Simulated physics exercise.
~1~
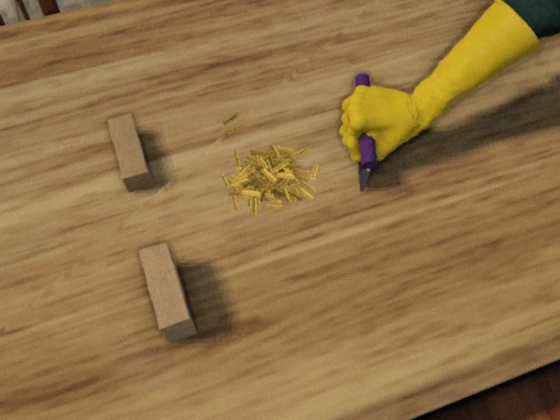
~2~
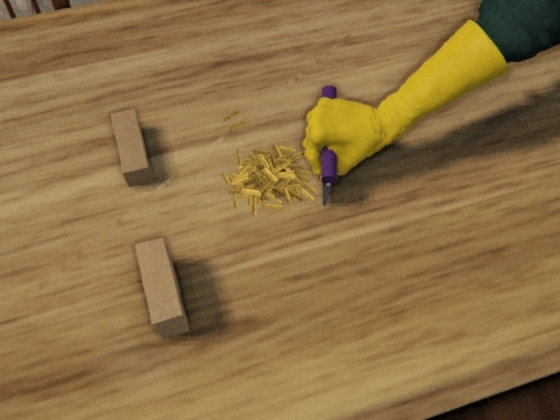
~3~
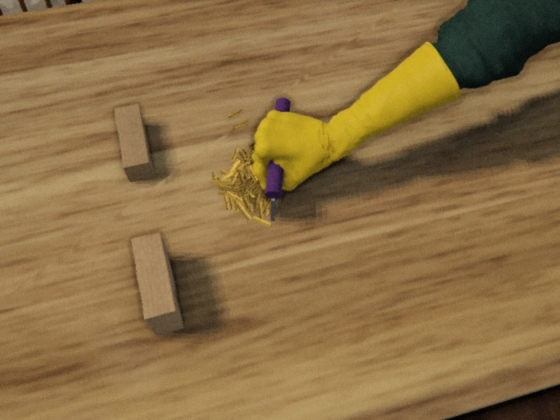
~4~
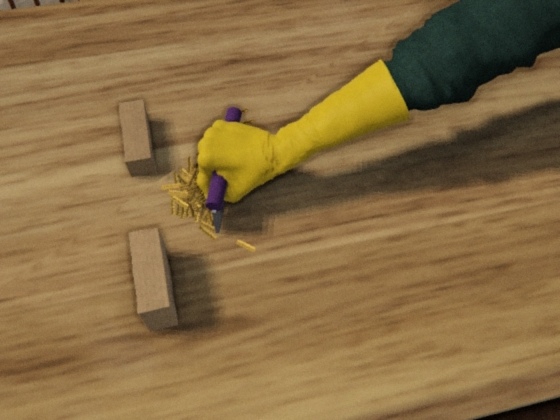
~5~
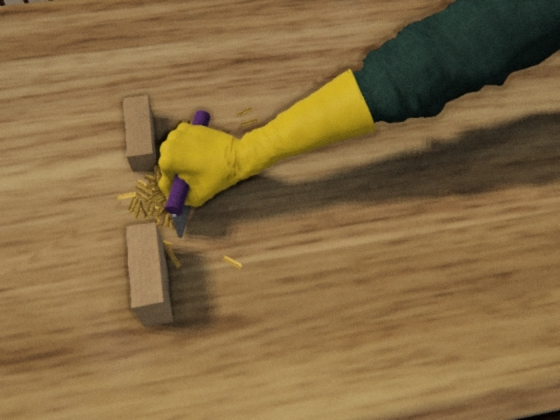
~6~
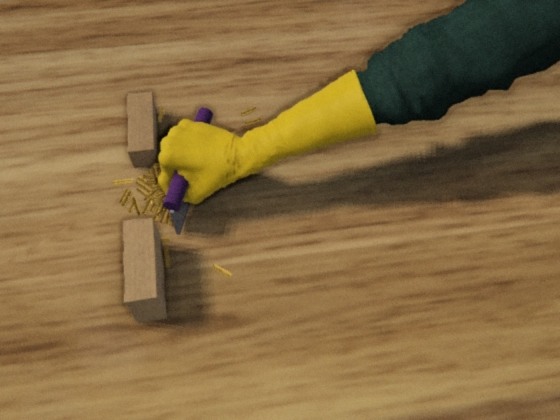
On a wooden tabletop, a yellow-gloved hand holding a purple-handled scraper swept a loose pile of dry pasta leftward toward two wooden blocks, then stopped at the gap, with a few pieces in the opening, most still short of it and one stray left behind.
